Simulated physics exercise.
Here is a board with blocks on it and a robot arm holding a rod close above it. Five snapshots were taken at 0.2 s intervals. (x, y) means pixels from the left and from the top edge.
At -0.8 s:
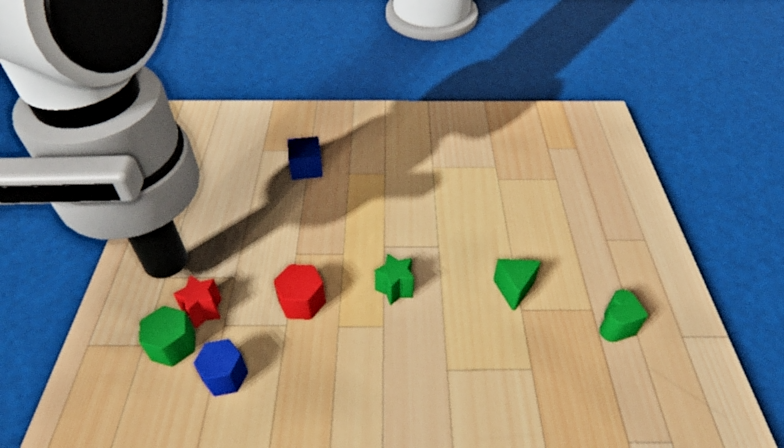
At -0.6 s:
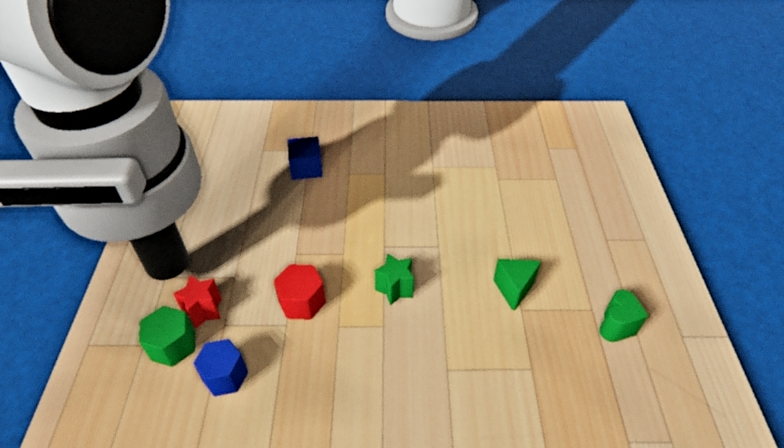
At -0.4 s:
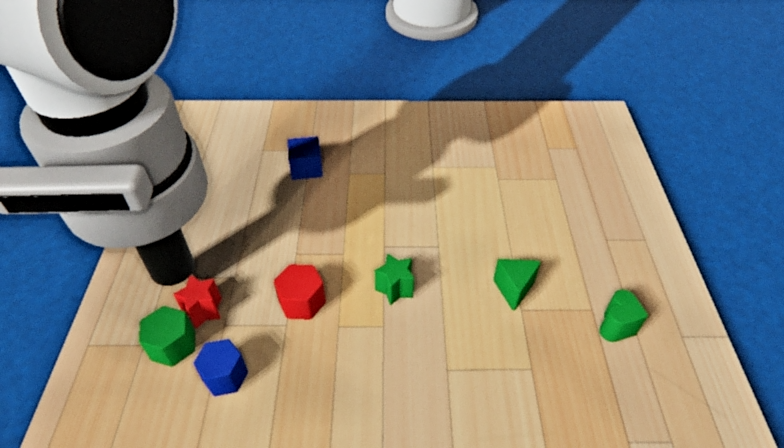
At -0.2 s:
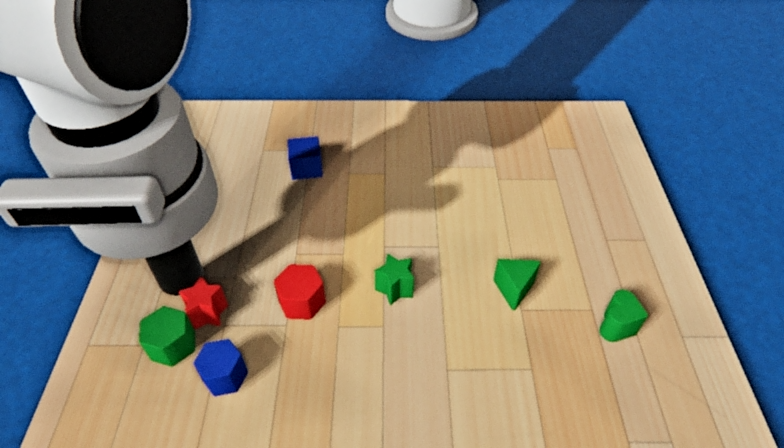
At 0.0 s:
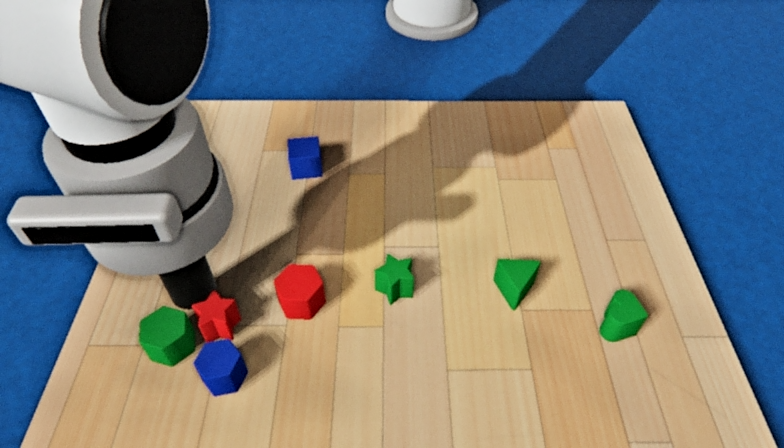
A robot arm eased its dark rod a short way down and to the right over a wooden board, nudging the red star slightly the same way while the other blocks stayed still.
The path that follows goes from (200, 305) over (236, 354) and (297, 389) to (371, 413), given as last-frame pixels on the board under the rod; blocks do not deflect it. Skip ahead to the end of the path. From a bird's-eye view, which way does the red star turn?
From above, the red star will be seen to turn clockwise.
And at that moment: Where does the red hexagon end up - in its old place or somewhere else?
It is left in place.
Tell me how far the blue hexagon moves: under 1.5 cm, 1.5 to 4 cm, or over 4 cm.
It ends farther than 4 cm from its spot.
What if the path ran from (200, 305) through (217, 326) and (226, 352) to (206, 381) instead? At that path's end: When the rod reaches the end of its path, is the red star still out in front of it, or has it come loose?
Slid off.
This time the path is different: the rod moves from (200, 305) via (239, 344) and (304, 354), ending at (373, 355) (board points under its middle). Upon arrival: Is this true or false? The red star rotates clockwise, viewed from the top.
True.
What follows on the original path. One third of the way, rod (231, 342); green hexagon (164, 334), turned 35° clockwise; red star (254, 362); blue hexagon (237, 403), turned 25° clockwise.
Two thirds of the way, rod (294, 377); green hexagon (164, 334), turned 35° clockwise; red star (318, 401); blue hexagon (241, 413), turned 50° clockwise.
At the end, rod (370, 402); green hexagon (164, 334), turned 35° clockwise; red star (379, 439), turned 30° clockwise; blue hexagon (241, 413), turned 50° clockwise; red hexagon still.
